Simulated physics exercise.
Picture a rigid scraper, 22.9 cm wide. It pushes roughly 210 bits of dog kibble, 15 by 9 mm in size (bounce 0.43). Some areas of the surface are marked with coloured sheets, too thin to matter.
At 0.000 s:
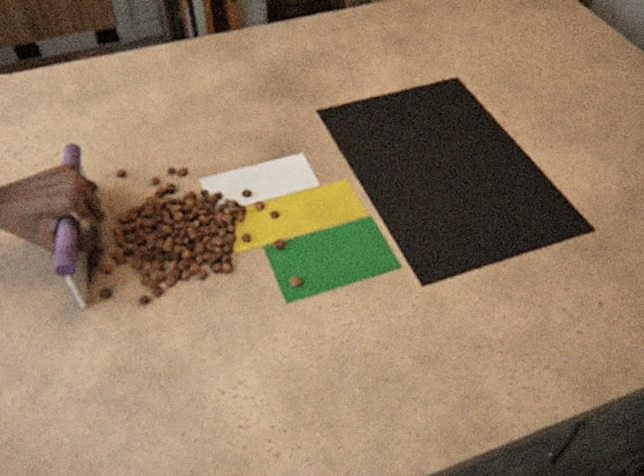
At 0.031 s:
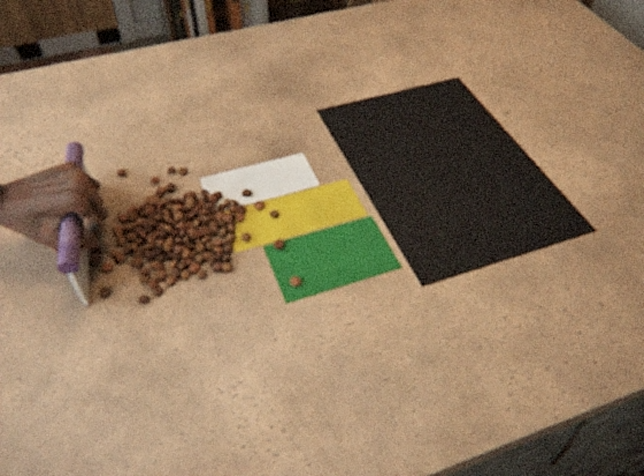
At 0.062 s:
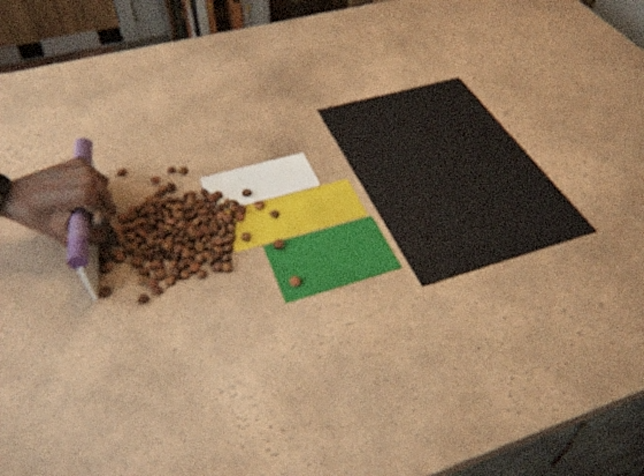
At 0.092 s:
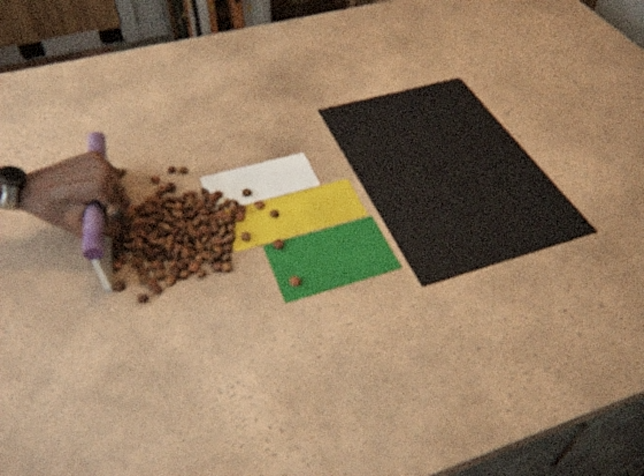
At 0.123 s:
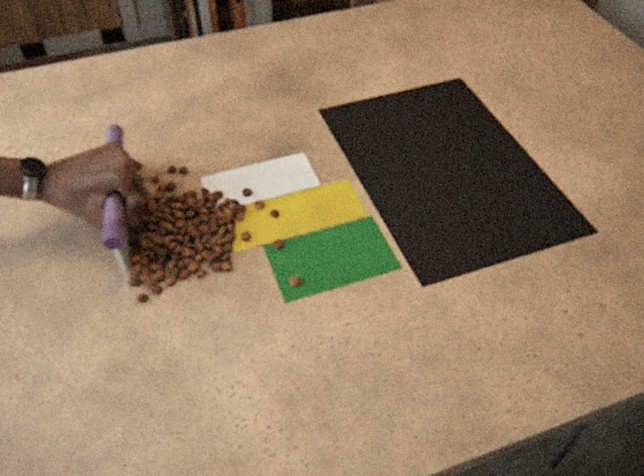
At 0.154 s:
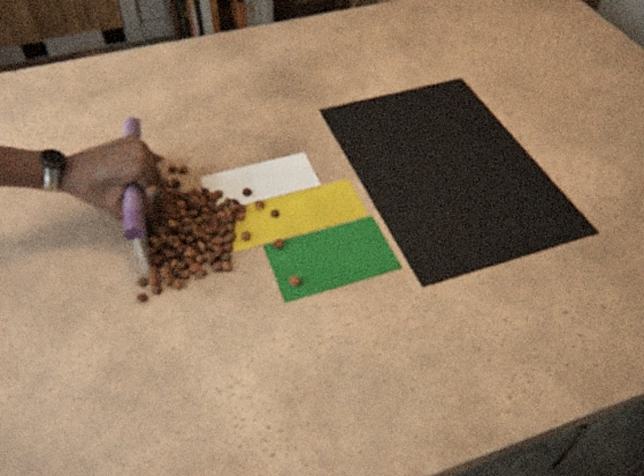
The video shows a hand gripping a purple-handled scraper and pushing the left side of a brown kibble pile rightward on a tabletop, bunching the pieces closer together beside white, yellow and green mats, with a larger black mat farther right.
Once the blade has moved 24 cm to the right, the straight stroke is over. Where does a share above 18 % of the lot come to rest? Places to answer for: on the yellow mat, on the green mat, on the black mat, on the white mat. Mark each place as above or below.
For yellow mat: Above. For green mat: Below. For black mat: Below. For white mat: Above.
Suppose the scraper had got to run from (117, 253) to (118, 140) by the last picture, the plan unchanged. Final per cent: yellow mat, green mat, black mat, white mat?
Final shares - yellow mat 30, green mat 0, black mat 0, white mat 30 percent.
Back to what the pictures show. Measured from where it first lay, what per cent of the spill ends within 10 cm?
Something like 30 in a hundred.
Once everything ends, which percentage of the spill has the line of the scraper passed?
It comes to about 20 per cent.
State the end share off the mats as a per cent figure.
40 per cent.
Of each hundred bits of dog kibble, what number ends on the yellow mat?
30 %.
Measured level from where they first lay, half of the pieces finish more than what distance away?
Around 14 centimetres.
Then, at 0.30 s, scraper 21 cm from its start, spill 21 cm wide; yellow mat 35 %, white mat 35 %, off the mats 30 %.
After 0.45 s, scraper 24 cm from its start, spill 23 cm wide; yellow mat 30 %, white mat 30 %, off the mats 35 %.
Then, at 0.58 s, scraper 24 cm from its start, spill 24 cm wide; yellow mat 30 %, white mat 25 %, off the mats 40 %.
In the end, at 1.0 s, green mat 0 %, yellow mat 30 %, white mat 25 %, black mat 0 %, off the mats 40 %.
